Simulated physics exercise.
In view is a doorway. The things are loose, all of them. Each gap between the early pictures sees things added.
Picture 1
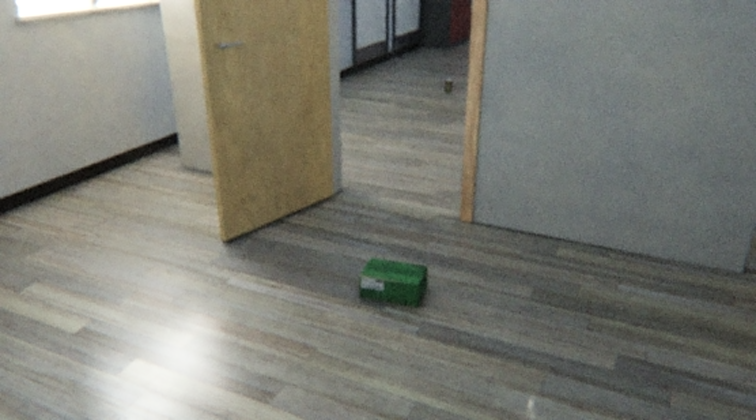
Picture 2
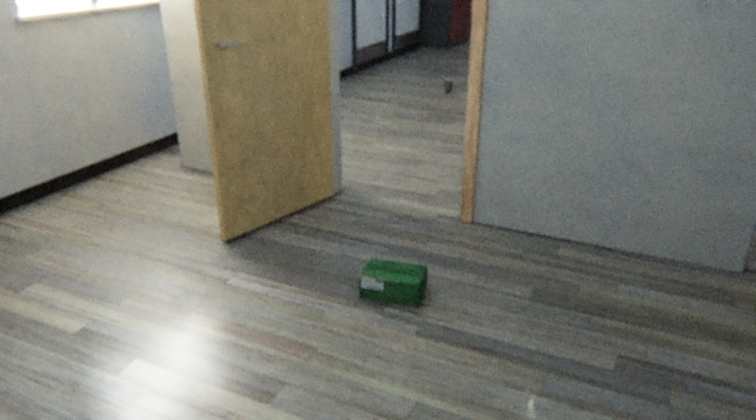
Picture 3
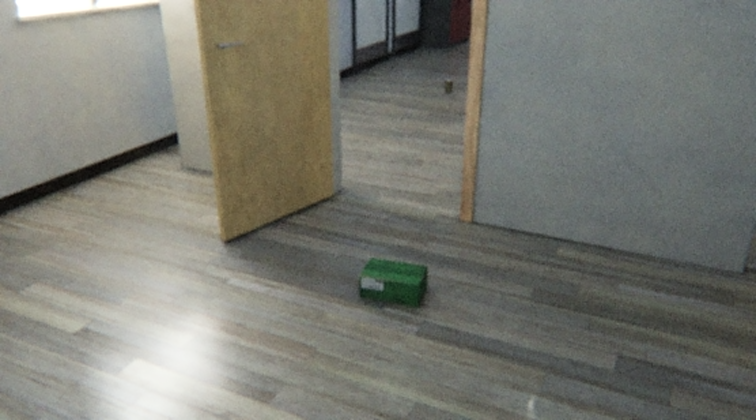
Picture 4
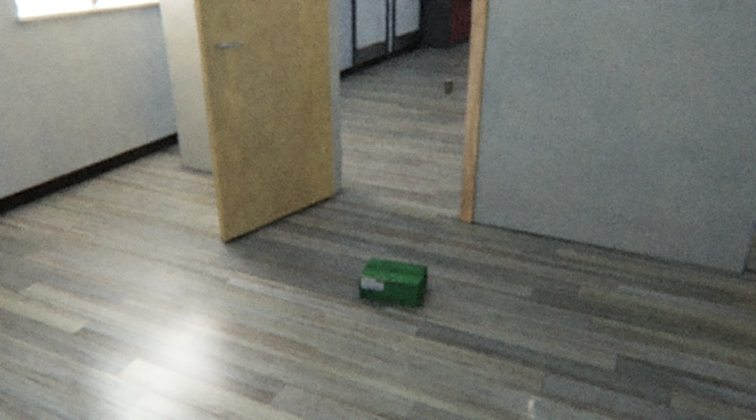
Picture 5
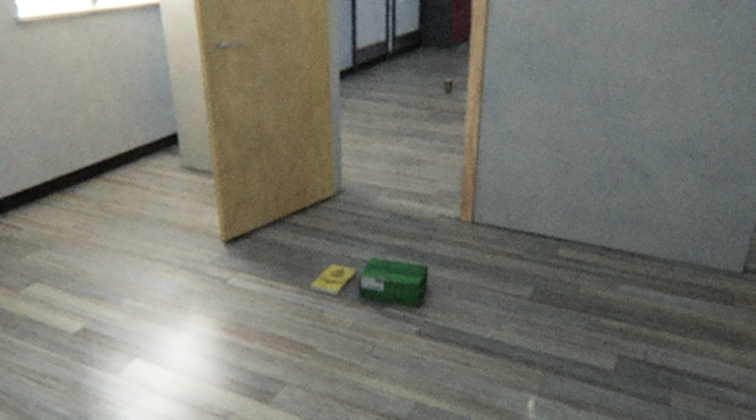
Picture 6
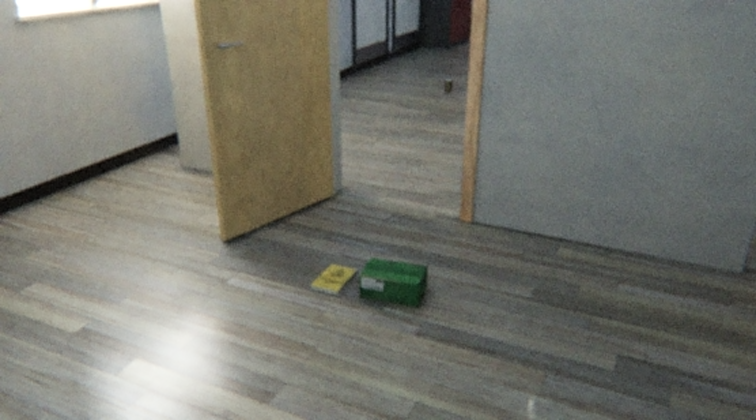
The video shows a green parcel resting on a wood-look floor near a wide-open door and a doorway. Nothing visibly moves, but partway through a flat yellow book appears on the floor just left of the parcel.
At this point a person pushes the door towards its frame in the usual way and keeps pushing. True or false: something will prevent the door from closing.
False.
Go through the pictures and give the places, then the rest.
The first frame shows door wide open and still; green parcel (394, 282).
The second frame shows door wide open and still; green parcel (394, 282).
The third frame shows door wide open and still; green parcel (394, 282).
The fourth frame shows door wide open and still; green parcel (394, 282).
The fifth frame shows door wide open and still; green parcel (394, 282).
The sixth frame shows door wide open and still; yellow book (334, 279); green parcel (394, 282).
Then, 1.00 s after the last picture, door at 81°.
Then, 1.70 s after the last picture, door at 50°.
Then, 2.40 s after the last picture, door at 16°.
At rest, door at 0°; both in place. Seen from the same camera at the end, yellow book near (334, 279).
